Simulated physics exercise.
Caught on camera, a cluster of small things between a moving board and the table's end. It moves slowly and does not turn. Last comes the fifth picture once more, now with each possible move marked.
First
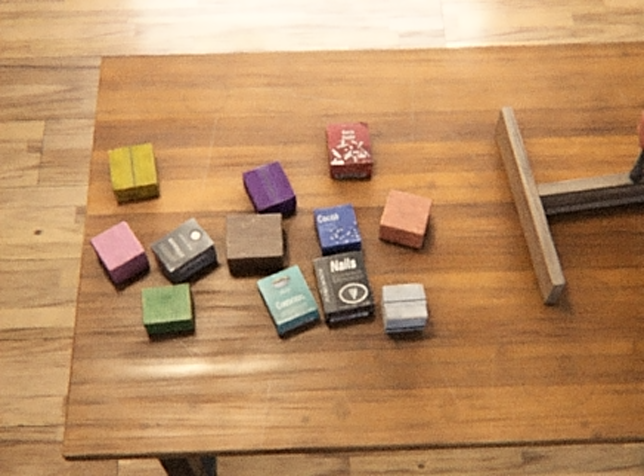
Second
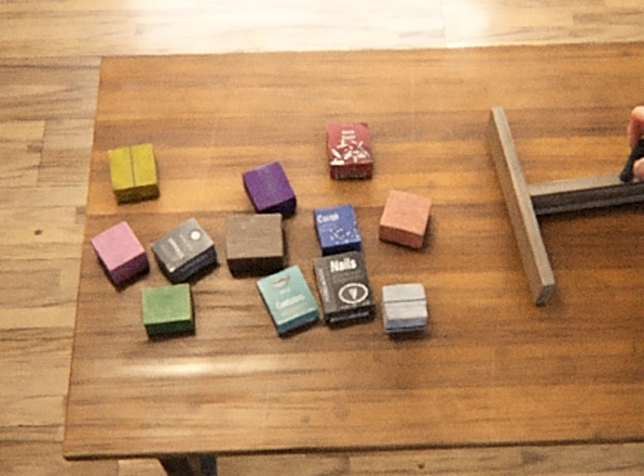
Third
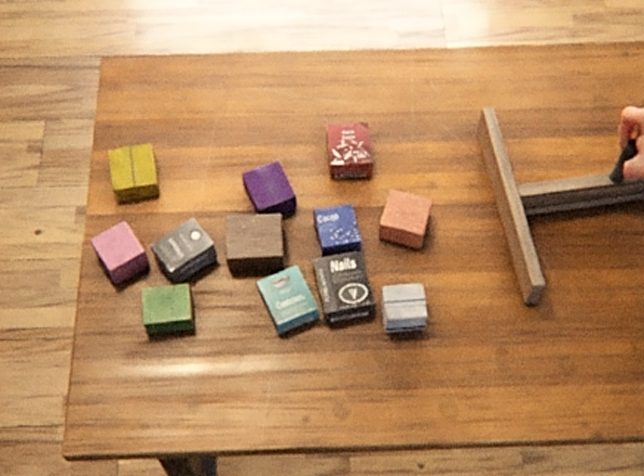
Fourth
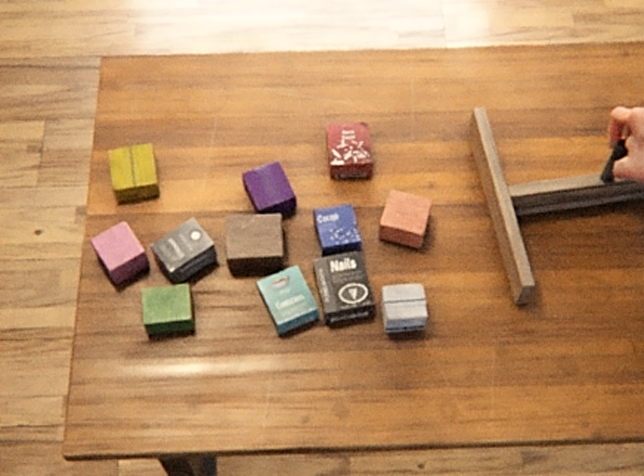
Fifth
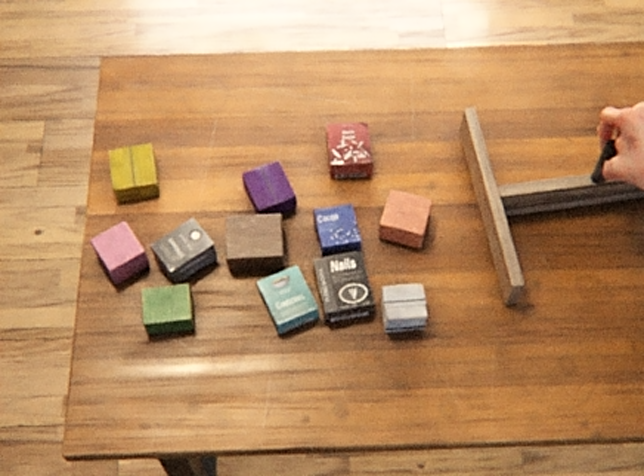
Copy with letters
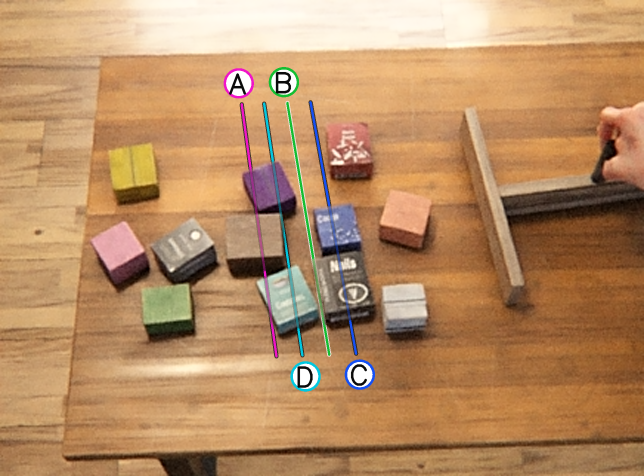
To begin with, a cluster of small coloured boxes and blocks sits on a wooden table, with a T-shaped wooden board to the right. A hand then comes into view at the right edge, gripping the board's handle, and the board slides slowly a short way left without turning, while the cluster stays still.
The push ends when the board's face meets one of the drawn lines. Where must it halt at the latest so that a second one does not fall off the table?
Up to line A.
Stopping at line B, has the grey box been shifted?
Yes.
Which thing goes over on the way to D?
The pink block.
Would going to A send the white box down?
No.
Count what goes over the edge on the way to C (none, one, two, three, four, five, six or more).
By then, none.
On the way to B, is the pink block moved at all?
Yes.
On the copy, A at (258, 221); B at (307, 220); C at (332, 219); D at (282, 221).
On A. First, board (410, 195); orange block (383, 228); pink block (121, 253).
Then, board (324, 197); pink block (105, 257); grey box (151, 248).
Finally, board (261, 199); pink block over the edge; grey box (90, 247); one fallen.
By contrast, B is within the limit but short; C is within the limit but short; D is within the limit but short.
